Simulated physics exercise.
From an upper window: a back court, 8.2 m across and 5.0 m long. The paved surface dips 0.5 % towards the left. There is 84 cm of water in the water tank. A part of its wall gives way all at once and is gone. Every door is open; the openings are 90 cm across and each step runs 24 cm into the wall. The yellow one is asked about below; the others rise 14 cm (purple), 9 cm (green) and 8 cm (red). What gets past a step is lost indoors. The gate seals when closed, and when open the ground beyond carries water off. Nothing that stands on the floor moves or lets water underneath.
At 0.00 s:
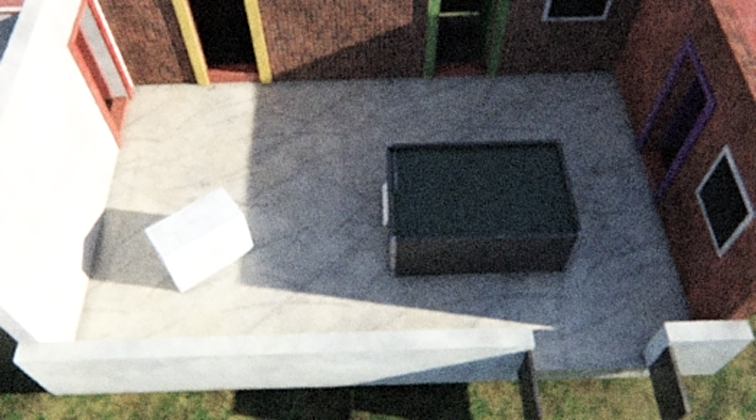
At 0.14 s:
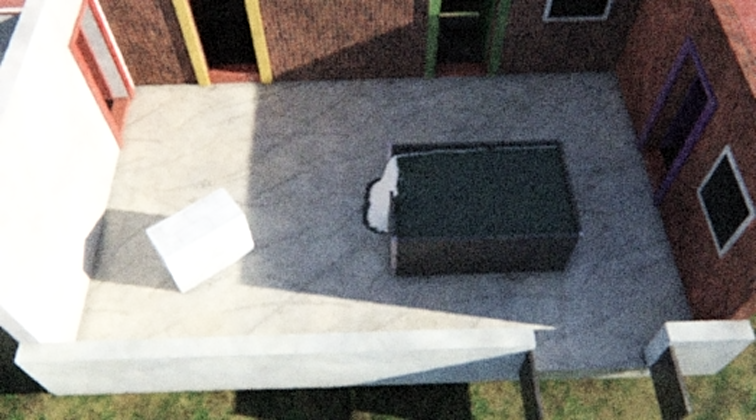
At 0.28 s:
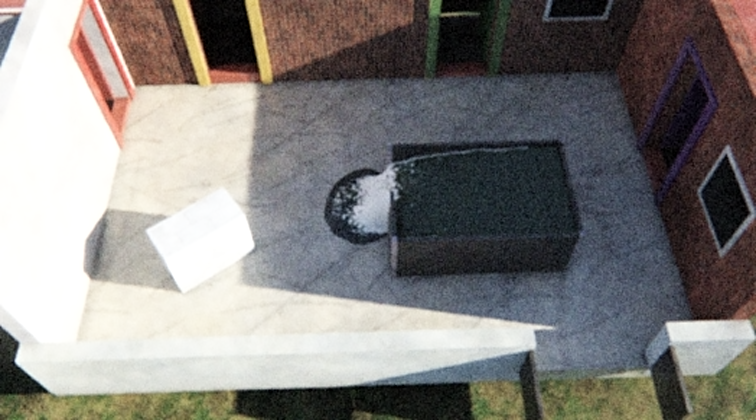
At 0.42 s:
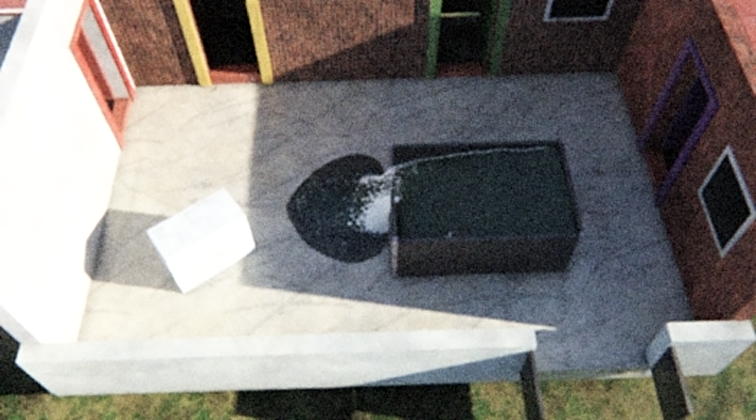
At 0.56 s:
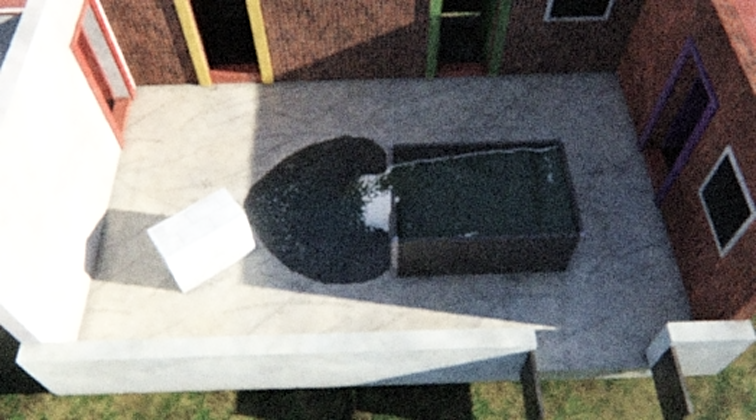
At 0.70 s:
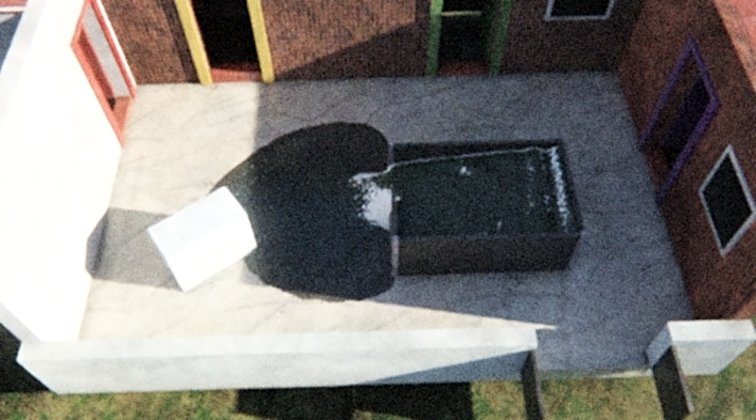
In a paved back court seen from above, the left end of a dark water tank gave way, and water poured out, spreading leftward in a widening dark pool that reached the white block.
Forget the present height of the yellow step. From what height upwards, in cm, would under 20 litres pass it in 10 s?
Close to 12.5 cm is just enough.
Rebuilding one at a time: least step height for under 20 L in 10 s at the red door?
About 26 cm at red.
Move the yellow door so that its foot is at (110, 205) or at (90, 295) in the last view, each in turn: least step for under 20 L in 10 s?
About 20 and 15 cm.
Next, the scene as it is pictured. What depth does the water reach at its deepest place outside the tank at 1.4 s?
Roughly 48 cm.
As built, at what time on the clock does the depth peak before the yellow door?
At about 1.8 s.
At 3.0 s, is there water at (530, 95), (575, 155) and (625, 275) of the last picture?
In that order: Still dry, not reached, still dry.
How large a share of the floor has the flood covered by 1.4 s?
Near 35 per cent is wet.
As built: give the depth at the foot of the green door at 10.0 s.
Roughly 3.0 cm deep.
After 1.4 s water covers 35 % of the floor, deepest (48 cm) near (385, 197); 1 cm at the yellow door, 0 litres in over its 21 cm step.
After 3.0 s water covers 45 % of the floor, deepest (34 cm) near (130, 115); 12 cm at the yellow door, 0 litres in over its 21 cm step.
After 10.0 s water covers 90 % of the floor, deepest (14 cm) near (72, 366); 10 cm at the yellow door, 0 litres in over its 21 cm step.
At the yellow door as built, the water arrived by 1.4 s and peaked near 17 cm at 1.8 s.
Run again over the same 10 s with other heights there, 52 litres in over 10.5 cm, 7 litres over 14.5 cm. The limit of 20 litres is kept from about 12.5 cm up.
